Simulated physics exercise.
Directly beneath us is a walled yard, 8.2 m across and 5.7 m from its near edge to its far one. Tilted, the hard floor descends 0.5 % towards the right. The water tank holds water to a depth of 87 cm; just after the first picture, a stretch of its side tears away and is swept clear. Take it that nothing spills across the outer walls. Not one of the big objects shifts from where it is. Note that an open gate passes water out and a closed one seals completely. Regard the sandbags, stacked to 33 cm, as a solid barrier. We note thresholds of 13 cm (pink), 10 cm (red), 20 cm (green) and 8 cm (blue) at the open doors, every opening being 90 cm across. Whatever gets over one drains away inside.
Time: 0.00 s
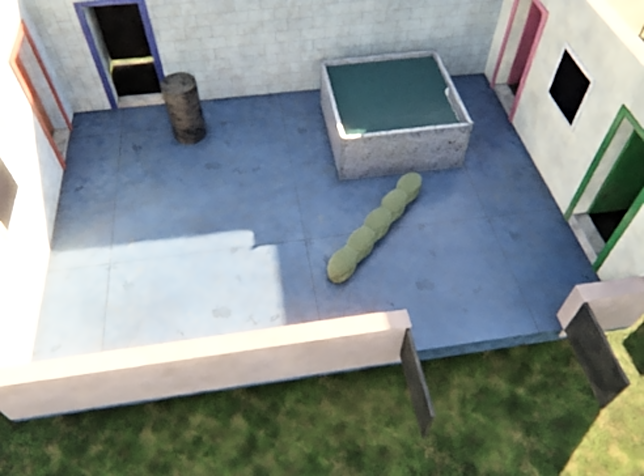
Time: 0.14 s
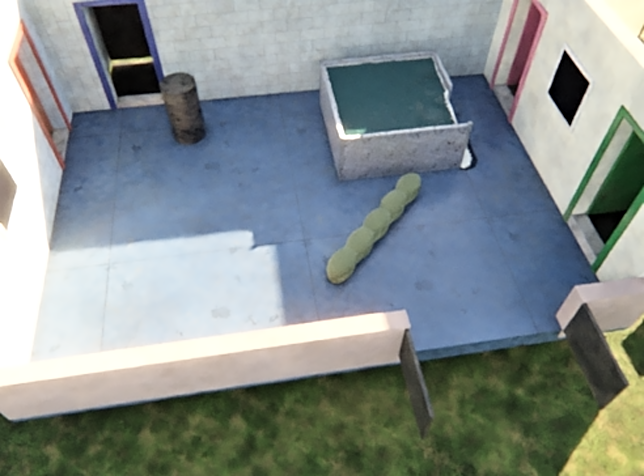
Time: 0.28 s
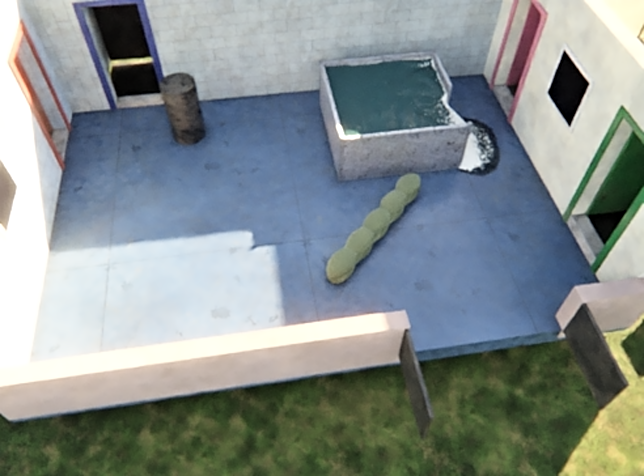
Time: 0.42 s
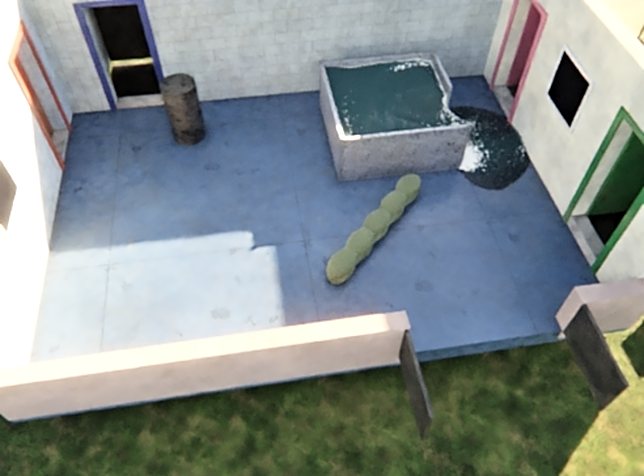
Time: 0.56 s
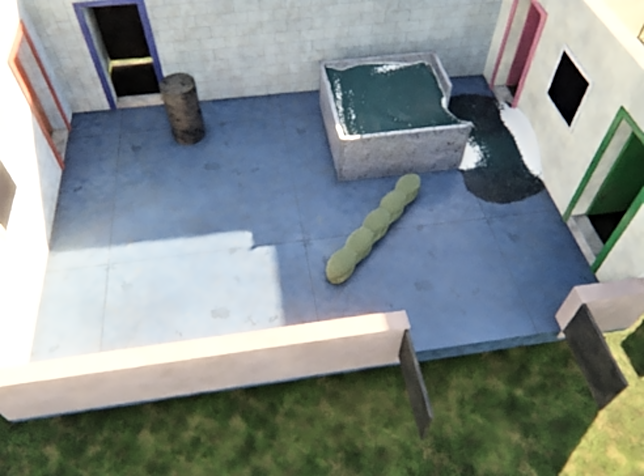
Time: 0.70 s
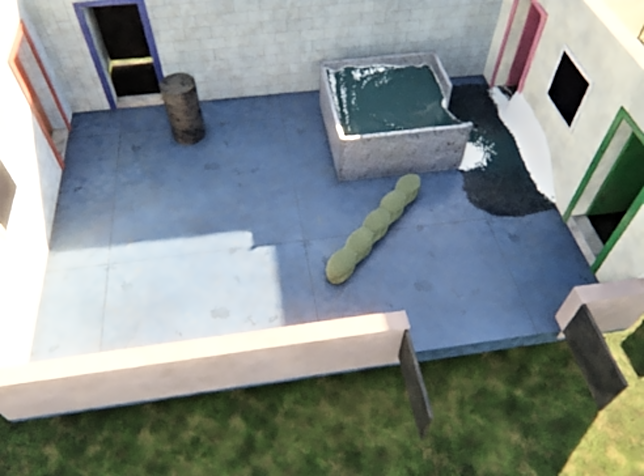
Dark water pouring from the broken right side of a raised tank, spreading across a walled blue yard and along the right-hand wall.
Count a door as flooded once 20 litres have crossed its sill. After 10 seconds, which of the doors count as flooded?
Pink door: Flooded; red door: Not flooded; green door: Not flooded; blue door: Not flooded.
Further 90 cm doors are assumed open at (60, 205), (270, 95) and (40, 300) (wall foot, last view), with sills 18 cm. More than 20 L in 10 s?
The first one doesn't reach it, the second one doesn't reach it, and the third one doesn't reach it.
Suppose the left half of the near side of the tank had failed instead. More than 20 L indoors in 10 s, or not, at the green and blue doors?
Green: Within the limit; blue: Exceeding the limit.
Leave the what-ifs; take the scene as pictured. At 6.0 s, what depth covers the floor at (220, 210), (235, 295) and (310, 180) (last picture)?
Reading - approx. 1 / 2 / 0 cm.
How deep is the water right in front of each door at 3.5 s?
In cm: Pink 16, red 0, green 10, blue 1.
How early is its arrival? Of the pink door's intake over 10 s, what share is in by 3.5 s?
About 85%.
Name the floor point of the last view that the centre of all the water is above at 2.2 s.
Roughly (434, 148).
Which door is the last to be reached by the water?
It's the red door.
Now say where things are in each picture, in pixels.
The water tank at (392, 95) is whole and still, 87 cm deep, in the first frame.
The front is at (463, 168), 0.6 m from the gap at (452, 130); 0.3 m2 of floor is under water; 87 cm left at the back of the water tank, in the second frame.
Water pours out at (451, 133) and has run 0.9 m, to (489, 132); typically 13 cm deep outside, 87 cm at the water tank's back, in the third frame.
The front is at (510, 124), 1.4 m from the gap at (451, 135); 2.2 m2 of floor is under water; 85 cm left at the back of the water tank, in the fourth frame.
The front is at (542, 182), 1.8 m from the gap at (450, 135); 3.2 m2 of floor is under water; 77 cm left at the back of the water tank, in the fifth frame.
Water pours out at (450, 135) and has run 2.1 m, to (555, 206); typically 7 cm deep outside, 73 cm at the water tank's back, in the sixth frame.
After 1.4 s water covers 15 % of the floor and is deepest (62 cm) near (516, 141); pink door 26 cm at the sill, 33 L in, red door not reached, green door 14 cm at the sill, 0 L in, blue door not reached.
After 2.2 s water covers 20 % of the floor and is deepest (47 cm) near (516, 141); pink door 24 cm at the sill, 82 L in, red door not reached, green door 14 cm at the sill, 0 L in, blue door not reached.
After 3.5 s water covers 35 % of the floor and is deepest (37 cm) near (520, 147); pink door 16 cm at the sill, 125 L in, red door not reached, green door 10 cm at the sill, 0 L in, blue door not reached.
After 6.0 s water covers 70 % of the floor and is deepest (24 cm) near (520, 147); pink door 13 cm at the sill, 140 L in, red door 8 cm at the sill, 1 L in, green door 10 cm at the sill, 0 L in, blue door 7 cm at the sill, 0 L in.
After 10.0 s water covers 90 % of the floor and is deepest (14 cm) near (523, 154); pink door 9 cm at the sill, 143 L in, red door 5 cm at the sill, 1 L in, green door 8 cm at the sill, 0 L in, blue door 3 cm at the sill, 0 L in.
